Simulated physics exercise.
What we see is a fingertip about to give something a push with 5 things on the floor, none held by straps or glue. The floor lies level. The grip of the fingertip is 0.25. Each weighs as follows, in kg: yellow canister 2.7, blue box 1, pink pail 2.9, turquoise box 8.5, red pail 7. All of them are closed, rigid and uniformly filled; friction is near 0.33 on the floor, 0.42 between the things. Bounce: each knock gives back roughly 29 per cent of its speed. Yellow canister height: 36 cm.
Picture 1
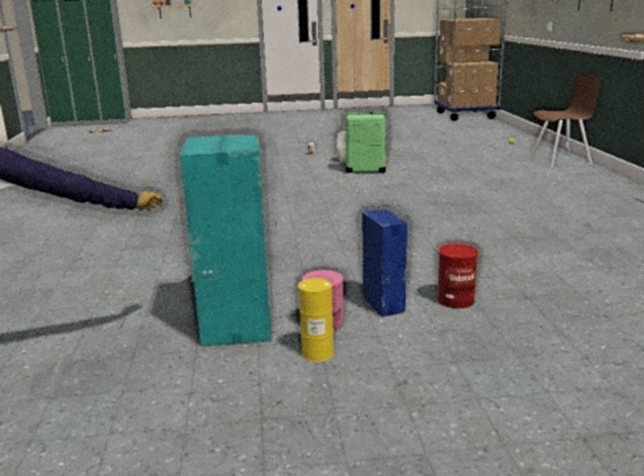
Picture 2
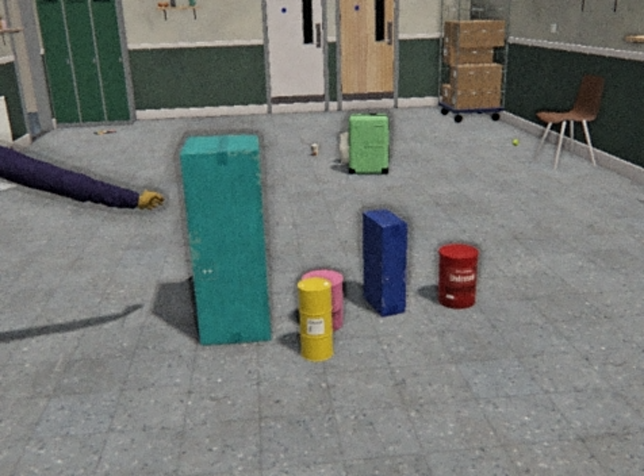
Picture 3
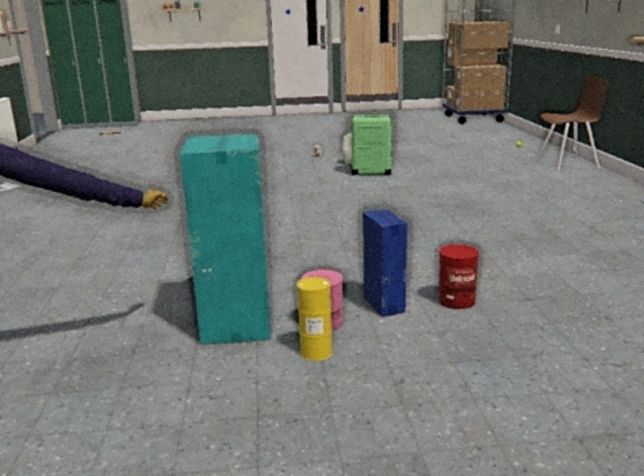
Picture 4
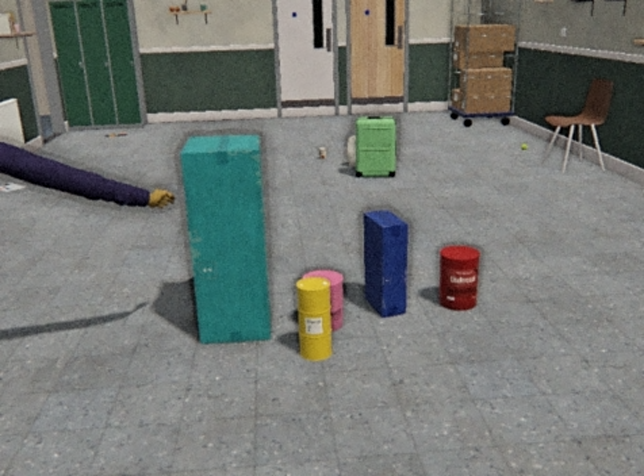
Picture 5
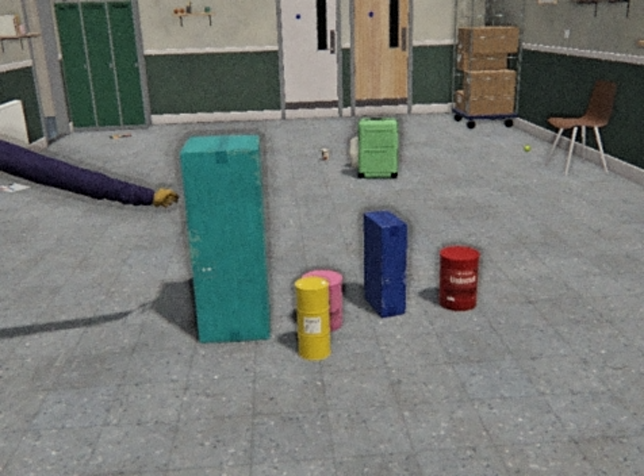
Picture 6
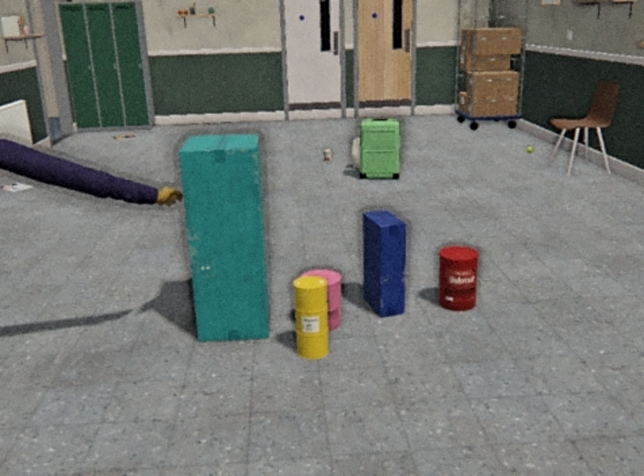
A gloved hand on a dark-sleeved arm moves slowly right from the left side toward a tall turquoise box, reaching its edge, while the blue box, yellow canister, and pink and red pails stand nearly still on the grey floor.
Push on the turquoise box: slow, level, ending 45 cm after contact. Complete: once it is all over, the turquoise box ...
... has toppled.
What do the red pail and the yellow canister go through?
The red pail is left alone; the yellow canister stays put.
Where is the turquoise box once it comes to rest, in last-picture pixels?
Around (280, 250).
Then, 0.90 s later than the last frame, hand has come 29 cm; turquoise box tilted 14° near (253, 230).
Then, 1.80 s later than the last frame, hand has come 49 cm; turquoise box tilted 44° near (296, 235); pink pail 2 cm from its spot.
Then, 2.50 s later than the last frame, hand has come 58 cm; turquoise box tilted 59° near (286, 248); blue box tilted 26°; pink pail 2 cm from its spot.
When it is over, lying over on the floor, blue box and turquoise box; the other 3 within 14 cm of the start. End places, in pixels of the last picture, turquoise box near (280, 250).
